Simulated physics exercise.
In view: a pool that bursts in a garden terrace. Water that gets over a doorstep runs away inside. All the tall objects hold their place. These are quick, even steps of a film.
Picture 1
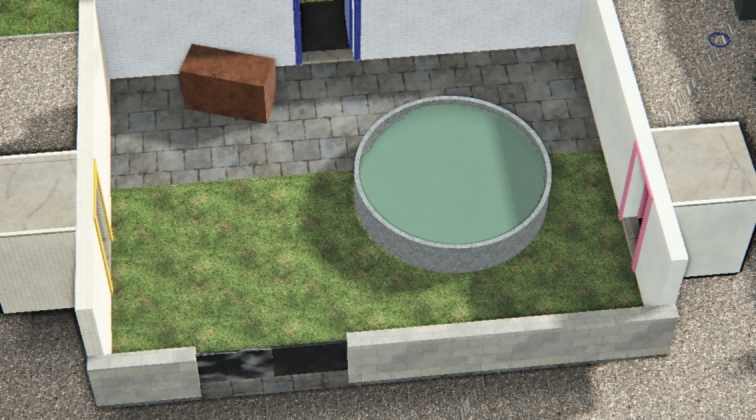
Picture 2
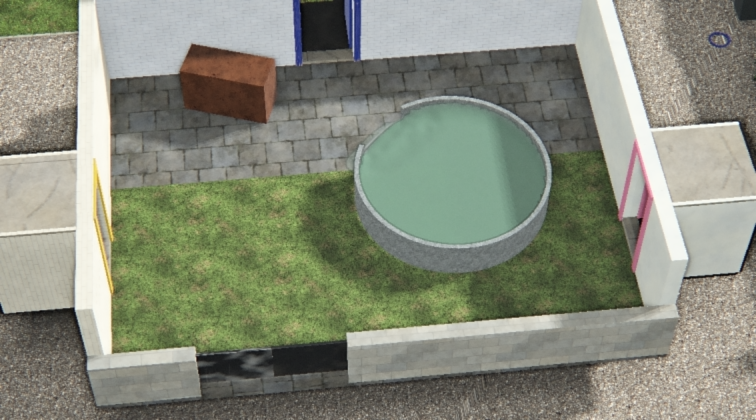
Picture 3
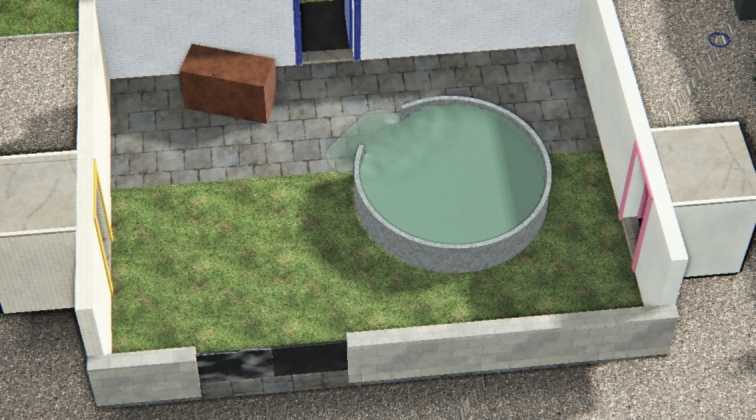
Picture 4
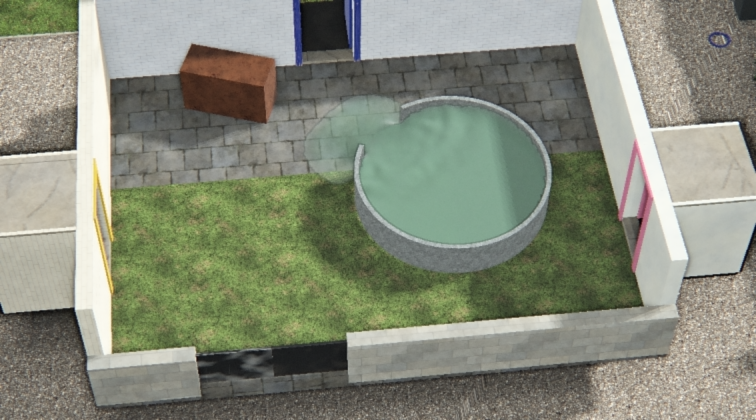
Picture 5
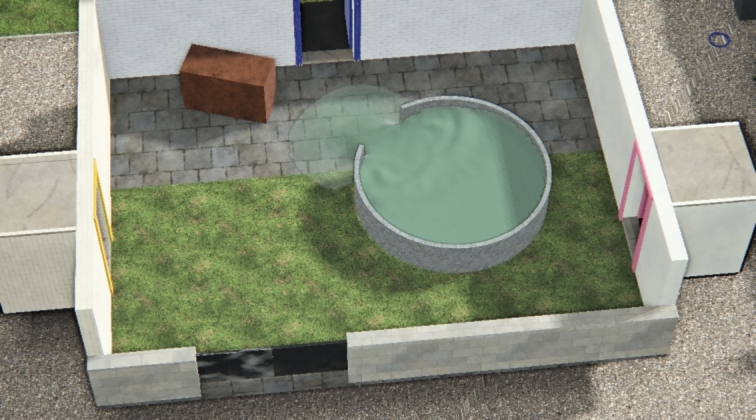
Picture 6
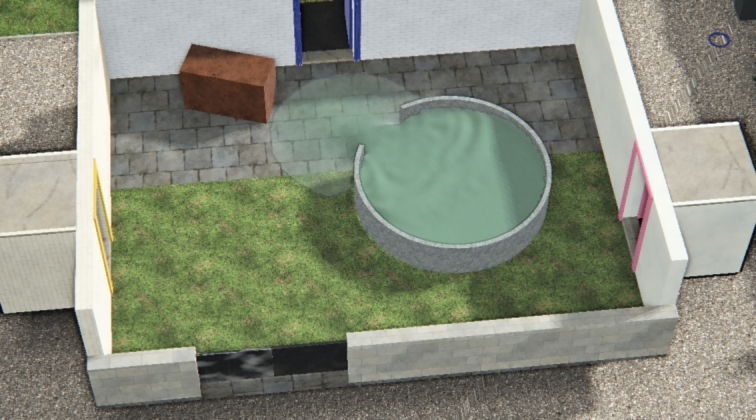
Water sits still in a round, grey-walled pool on a walled terrace of grass and paving. A gap opens in the wall at its far left side, and a thin, pale green sheet pours out, fanning across the paving toward the rust-brown block as ripples cross the pool.
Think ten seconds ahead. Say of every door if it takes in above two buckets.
One by one: The blue door floods; the yellow door holds within the limit; the pink door holds within the limit.
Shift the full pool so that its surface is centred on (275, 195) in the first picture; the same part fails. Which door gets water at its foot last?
The pink one.
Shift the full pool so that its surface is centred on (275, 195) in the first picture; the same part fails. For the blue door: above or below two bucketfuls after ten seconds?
One by one: Blue keeps below it.
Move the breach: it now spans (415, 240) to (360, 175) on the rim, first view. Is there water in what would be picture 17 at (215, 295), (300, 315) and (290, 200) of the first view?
In that order: Flooded, wet, covered.
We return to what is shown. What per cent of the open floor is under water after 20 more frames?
Near 35 in a hundred.
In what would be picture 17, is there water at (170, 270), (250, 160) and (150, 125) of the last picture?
In turn: Clear, awash, flooded.
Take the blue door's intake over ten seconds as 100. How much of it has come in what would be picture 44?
I make it 75 per cent.
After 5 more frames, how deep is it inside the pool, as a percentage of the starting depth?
About 84 per cent.
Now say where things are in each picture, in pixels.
In the first frame, the round pool at (453, 172) is whole and still.
In the second frame, water pours out on the round pool's far side and has run to (354, 169).
In the third frame, water pours out on the round pool's far side and has run to (330, 157).
In the fourth frame, water pours out on the round pool's far side and has run to (308, 153).
In the fifth frame, the front is at (317, 103), out from the gap on the round pool's far side.
In the sixth frame, the front is at (279, 114), out from the gap on the round pool's far side.
A moment on, water covers 15 % of the floor; the blue door under two buckets in, the yellow door not reached, the pink door not reached.
Next, water covers 25 % of the floor; the blue door far over two buckets in, the yellow door not reached, the pink door not reached.
Then, water covers 35 % of the floor; the blue door far over two buckets in, the yellow door not reached, the pink door not reached.
Later, water covers 55 % of the floor; the blue door far over two buckets in, the yellow door wet at the sill, nothing in, the pink door not reached.
In the end, water covers 80 % of the floor; the blue door far over two buckets in, the yellow door wet at the sill, nothing in, the pink door wet at the sill, nothing in.
